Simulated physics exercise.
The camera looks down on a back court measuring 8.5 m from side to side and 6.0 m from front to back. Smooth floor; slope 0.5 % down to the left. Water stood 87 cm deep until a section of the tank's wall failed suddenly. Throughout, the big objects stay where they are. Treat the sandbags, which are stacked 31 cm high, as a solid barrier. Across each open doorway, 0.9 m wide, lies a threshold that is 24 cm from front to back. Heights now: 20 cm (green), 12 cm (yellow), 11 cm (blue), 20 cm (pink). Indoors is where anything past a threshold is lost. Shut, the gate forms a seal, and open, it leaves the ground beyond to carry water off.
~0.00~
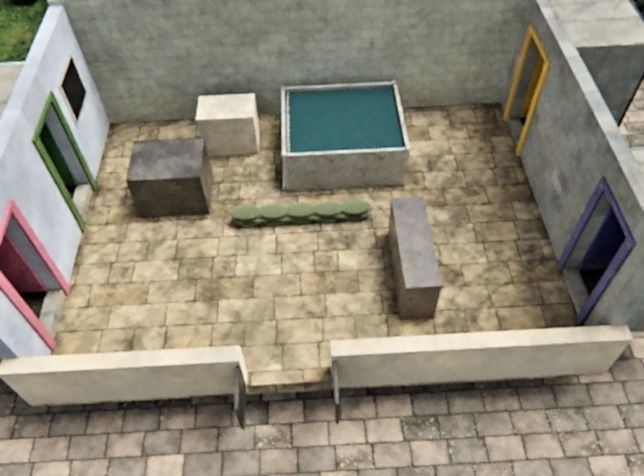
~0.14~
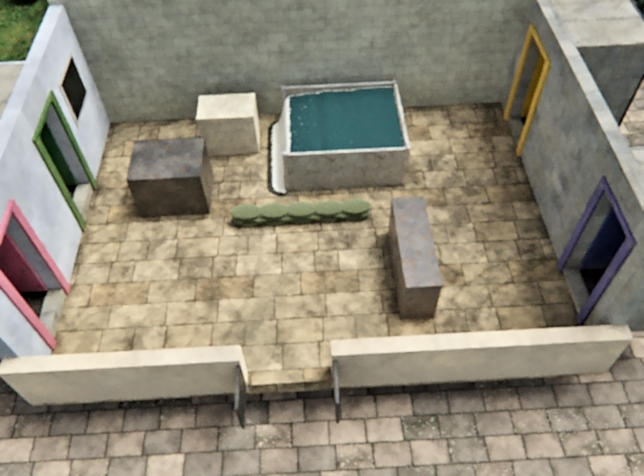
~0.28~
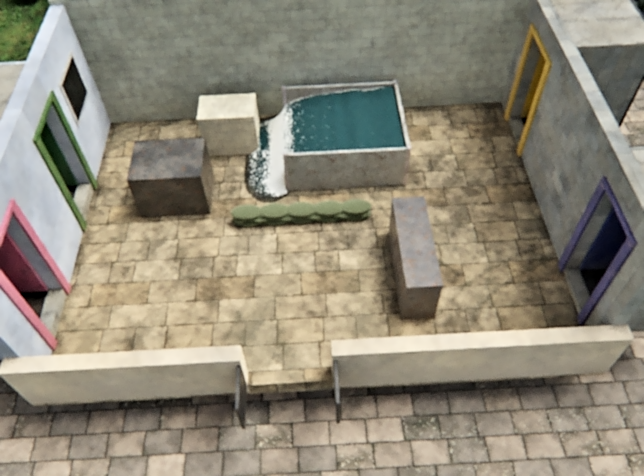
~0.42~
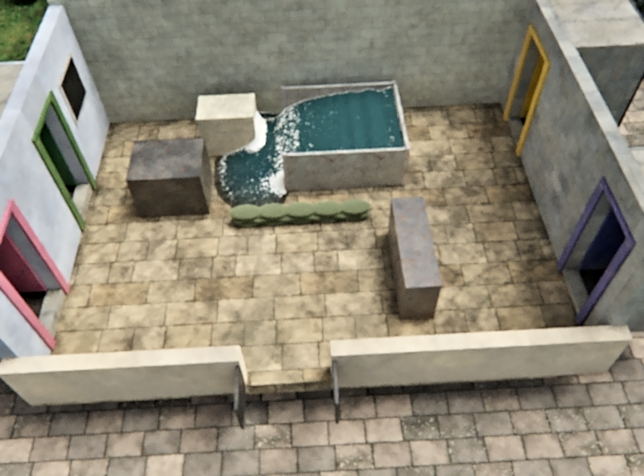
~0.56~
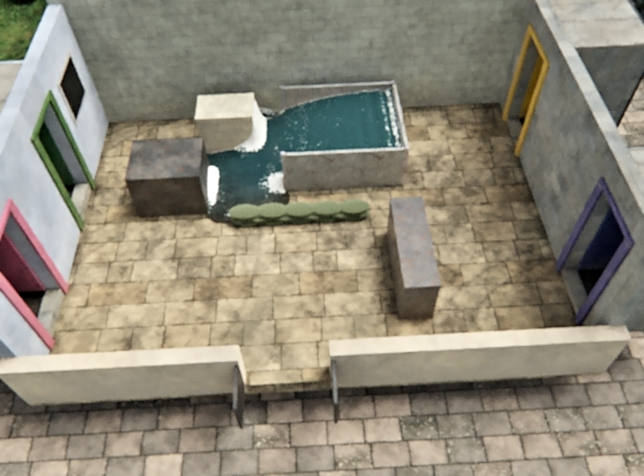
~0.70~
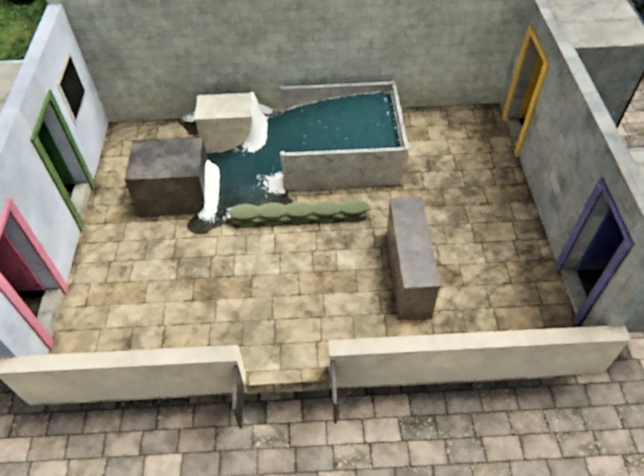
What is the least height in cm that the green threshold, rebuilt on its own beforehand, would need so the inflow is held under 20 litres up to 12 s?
Around 11.5 cm would be enough.
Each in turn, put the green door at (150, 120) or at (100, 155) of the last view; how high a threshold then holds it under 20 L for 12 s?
Minimums: Roughly 26 cm and 34 cm.
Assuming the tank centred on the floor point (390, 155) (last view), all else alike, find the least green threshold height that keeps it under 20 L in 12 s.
Near 11.0 cm.
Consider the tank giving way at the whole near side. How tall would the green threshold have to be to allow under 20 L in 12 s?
At least roughly 7.5 centimetres tall.
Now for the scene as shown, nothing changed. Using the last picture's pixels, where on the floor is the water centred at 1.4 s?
Centre of the water: Approx. (284, 158) px.
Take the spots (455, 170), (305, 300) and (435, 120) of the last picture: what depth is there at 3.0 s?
Around 0 cm, 1 cm and 3 cm.
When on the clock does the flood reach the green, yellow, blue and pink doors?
Green: 1.3 s; yellow: 2.8 s; blue: 5.5 s; pink: 2.2 s.
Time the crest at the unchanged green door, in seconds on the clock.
It peaks around 3.4 s.
After 1.4 s water covers 25 % of the floor, deepest (56 cm) near (267, 144); 7 cm at the green door, 0 litres in over its 20 cm threshold.
After 3.0 s water covers 55 % of the floor, deepest (33 cm) near (157, 132); 17 cm at the green door, 0 litres in over its 20 cm threshold.
After 12.0 s water covers 95 % of the floor, deepest (10 cm) near (42, 381); 7 cm at the green door, 0 litres in over its 20 cm threshold.
At the green door as built, the water arrived by 1.3 s and peaked near 18 cm at 3.4 s.
Run again over the same 12 s with other heights there, 36 litres in over 9.5 cm, 14 litres over 12.5 cm. The limit of 20 litres is kept from about 11.5 cm up.
